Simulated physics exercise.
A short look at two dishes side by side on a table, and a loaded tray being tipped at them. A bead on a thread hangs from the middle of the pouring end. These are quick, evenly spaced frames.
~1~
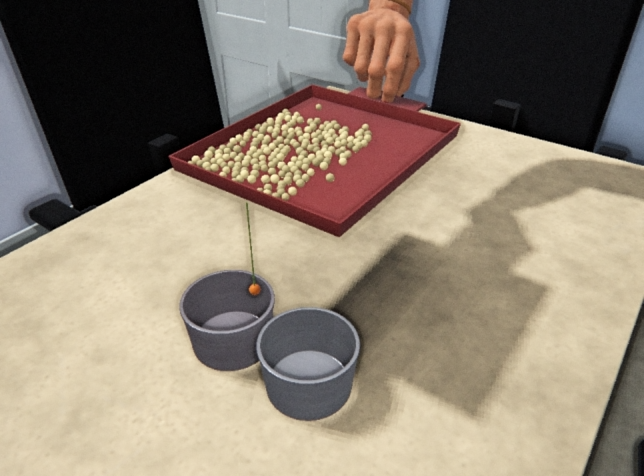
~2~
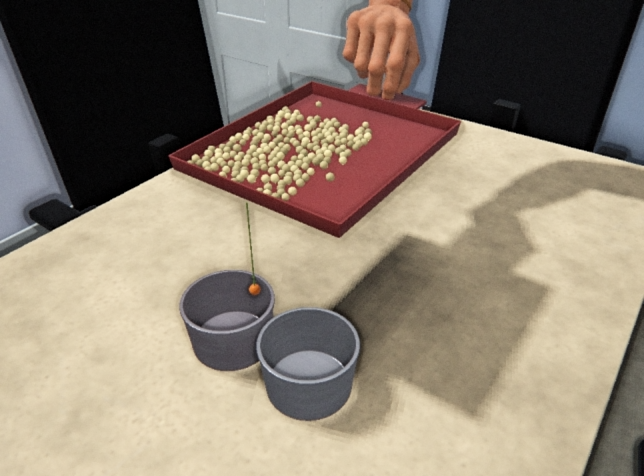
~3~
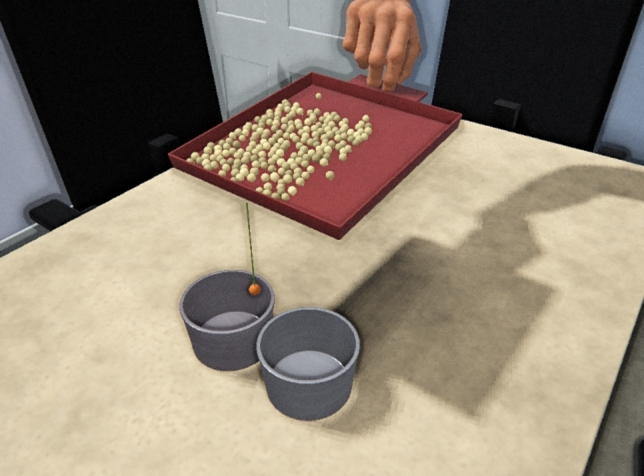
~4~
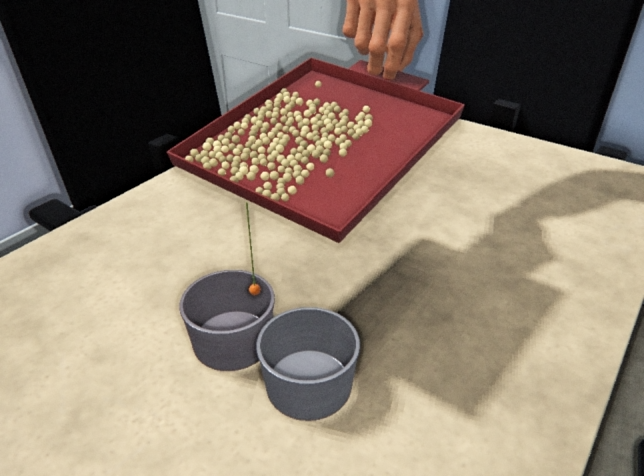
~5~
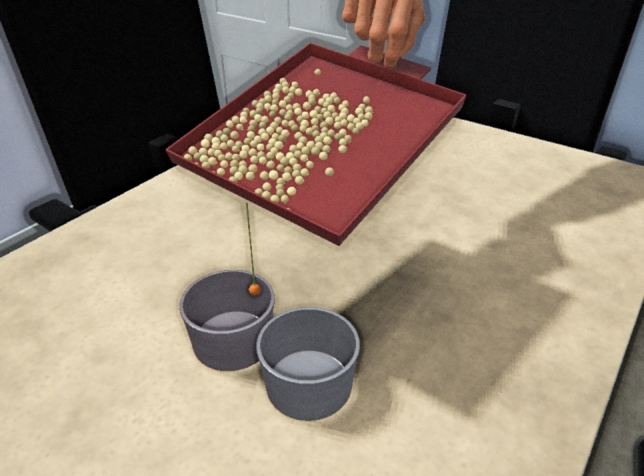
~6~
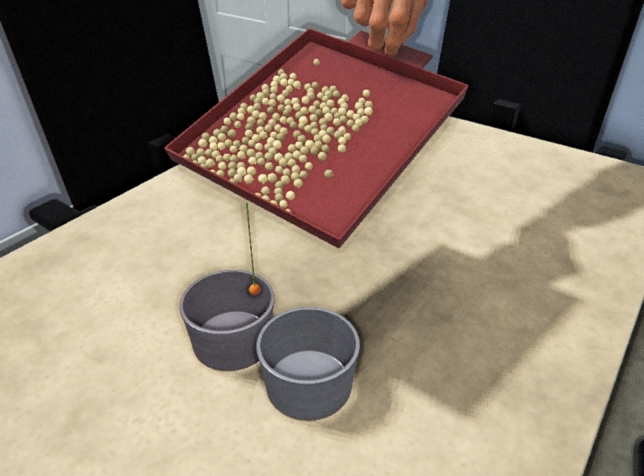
A red tray of soya beans, held by a hand at its far side above two grey dishes, was gradually tilted as its far edge rose, and the beans shifted slightly on it.
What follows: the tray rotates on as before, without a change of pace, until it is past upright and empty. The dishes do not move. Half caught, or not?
In the dishes lies the larger part of it.
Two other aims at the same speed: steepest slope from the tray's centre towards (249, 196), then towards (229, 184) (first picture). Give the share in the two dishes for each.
First some 40, then 30 per cent.
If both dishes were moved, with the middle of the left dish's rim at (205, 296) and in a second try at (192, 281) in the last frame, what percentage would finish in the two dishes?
Roughly 60 per cent, and 30 per cent.
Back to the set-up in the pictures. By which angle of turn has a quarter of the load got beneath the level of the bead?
At some 105 degrees.
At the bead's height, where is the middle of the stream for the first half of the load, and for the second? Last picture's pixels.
At about (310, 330), then at (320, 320).
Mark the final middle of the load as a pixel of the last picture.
Roughly at (310, 384).
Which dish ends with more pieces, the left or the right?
It is the right one.
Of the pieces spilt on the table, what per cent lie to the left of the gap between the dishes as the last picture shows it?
About 70 per cent.
Soon, tray tipped steeply; nearly all on the tray; a stray few in the right dish; a stray few in the air.
A while on, tray tipped right over; most on the tray; a small part in the right dish; a small part in the air.
Towards the end, tray tipped past a quarter turn; most in the right dish; a stray few in the left dish; a small part outside both.
Finally, tray tipped past a quarter turn; most in the right dish; a stray few in the left dish; a small part outside both.
